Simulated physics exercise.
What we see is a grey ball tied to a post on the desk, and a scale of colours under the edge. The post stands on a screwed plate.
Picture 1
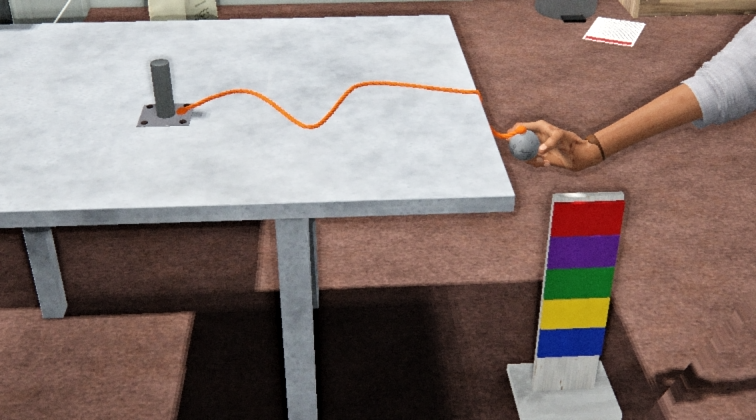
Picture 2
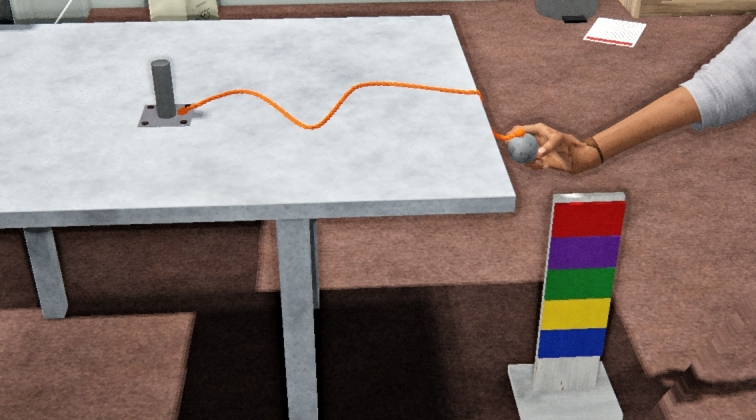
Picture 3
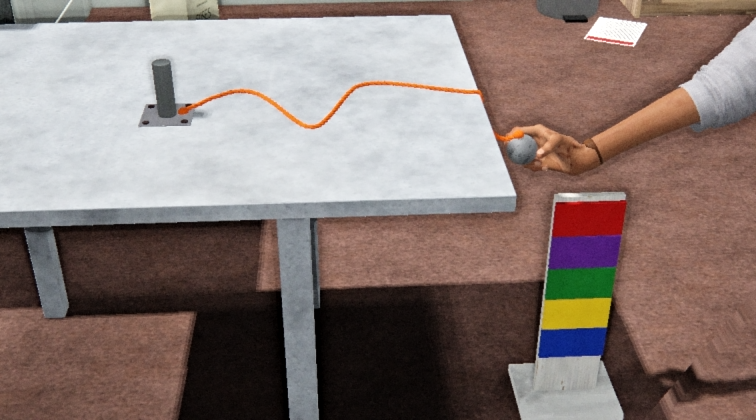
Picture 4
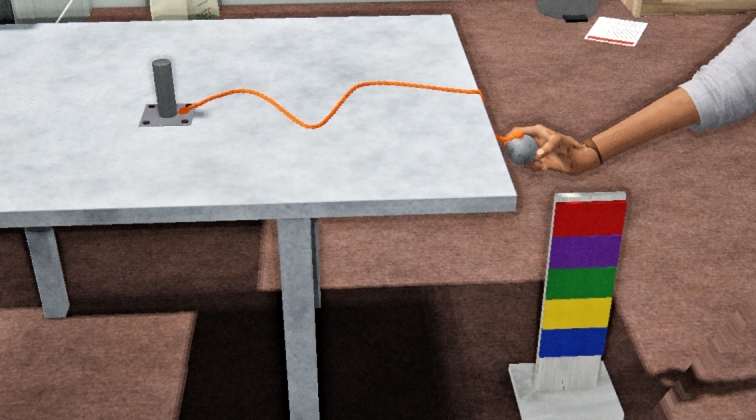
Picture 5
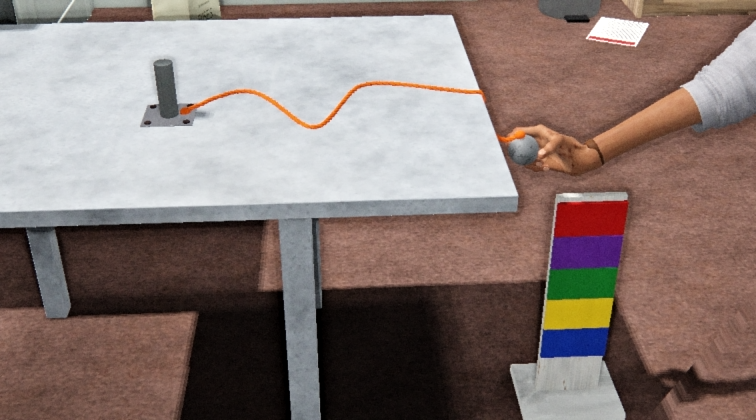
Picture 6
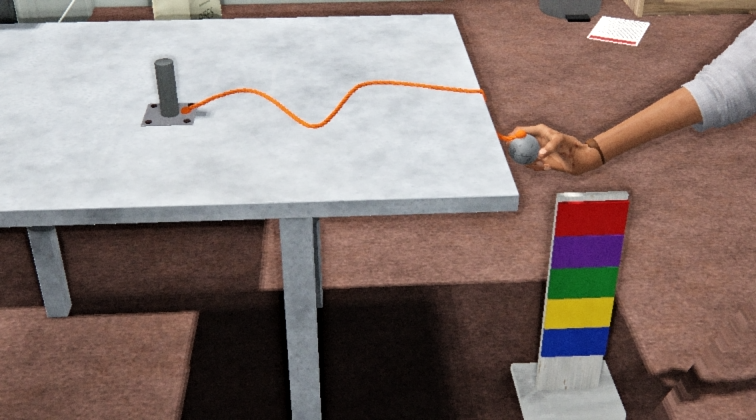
A hand held a grey ball just past the right edge of a table, tied by a wavy orange cord to a post, with a striped colour scale standing below, and nothing really moved.
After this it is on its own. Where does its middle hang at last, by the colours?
The green one.
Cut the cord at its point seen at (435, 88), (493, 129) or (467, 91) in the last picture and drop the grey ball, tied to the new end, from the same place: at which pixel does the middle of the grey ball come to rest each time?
The places are (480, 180), (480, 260) and (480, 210).
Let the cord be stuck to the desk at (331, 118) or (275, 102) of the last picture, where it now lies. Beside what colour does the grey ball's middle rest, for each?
It would be red; purple.
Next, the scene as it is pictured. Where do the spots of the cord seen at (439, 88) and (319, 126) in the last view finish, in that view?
About (480, 178), and the other about (386, 104).
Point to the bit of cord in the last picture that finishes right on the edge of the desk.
Near (362, 85).
Early on, ball near (463, 287); level with green.
Midway, ball near (483, 285); level with green.
Finally, ball near (474, 288); level with green. The cord holds its middle at green.
